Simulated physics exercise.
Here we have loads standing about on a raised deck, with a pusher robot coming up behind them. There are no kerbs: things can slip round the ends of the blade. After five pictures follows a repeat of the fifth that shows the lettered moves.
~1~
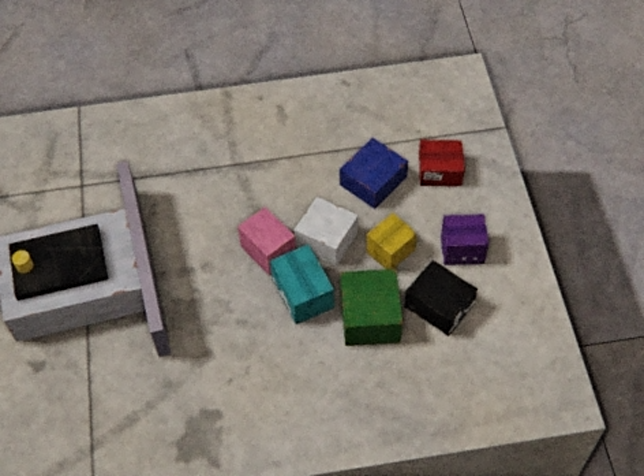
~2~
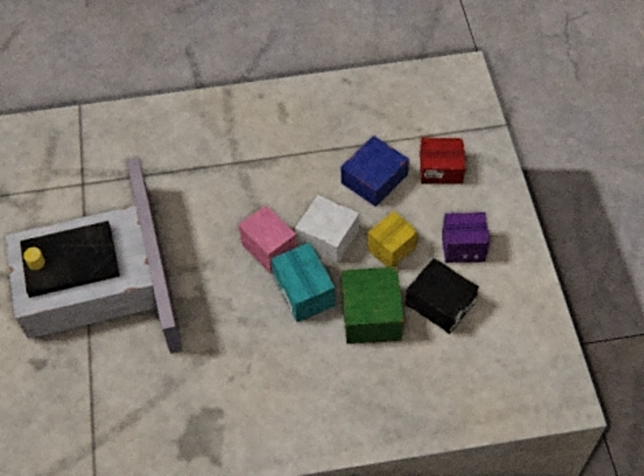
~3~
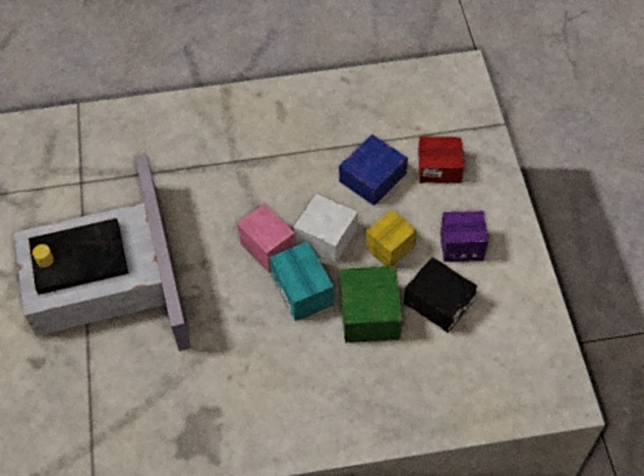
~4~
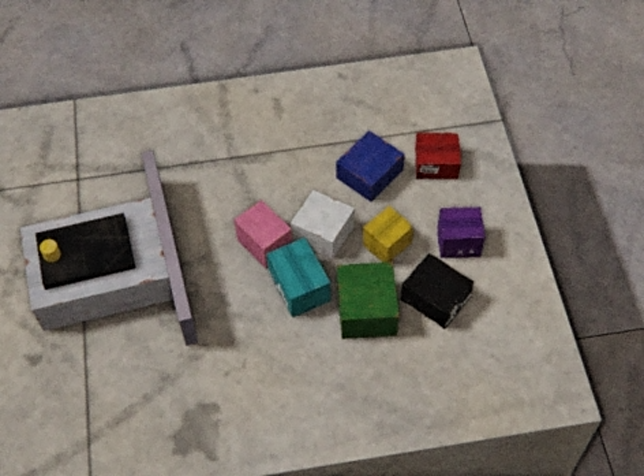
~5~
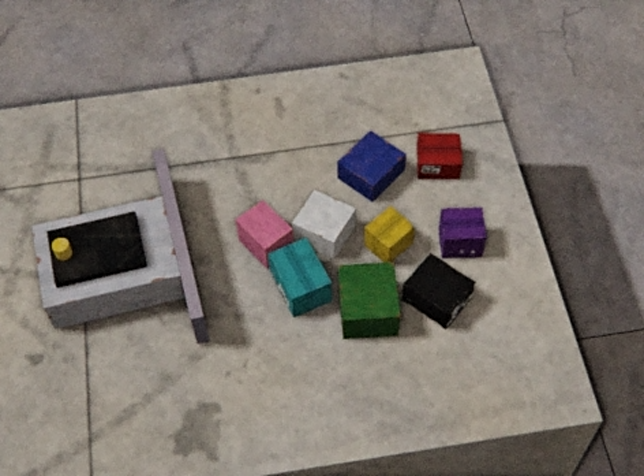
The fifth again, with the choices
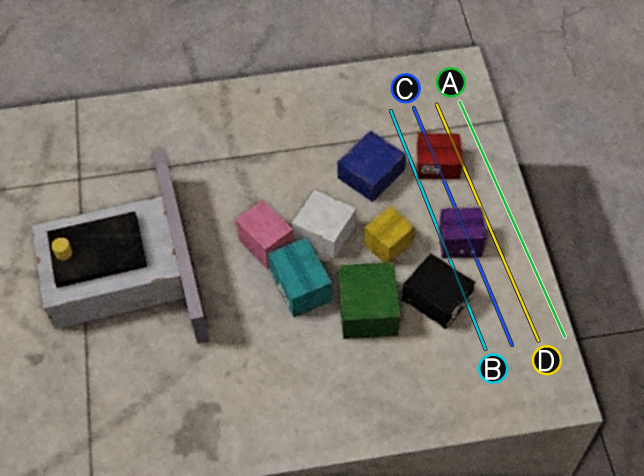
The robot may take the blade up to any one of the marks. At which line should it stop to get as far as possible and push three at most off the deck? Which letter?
It can go as far as C.
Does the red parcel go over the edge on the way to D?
By then, yes.
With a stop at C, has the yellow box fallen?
No.
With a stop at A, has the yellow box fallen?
Yes.
On the marked copy, A at (508, 210); B at (435, 221); C at (459, 217); D at (484, 214).
Taking C. A third of the way, robot (209, 232); black parcel (443, 291); green crate (379, 301).
Two thirds of the way, robot (313, 217); purple box (519, 239); black parcel (510, 304).
When it is over, robot (389, 206); black parcel over the edge; purple box (542, 247); one fallen.
As for the rest, A drops six; B is within the limit but short; D drops five.
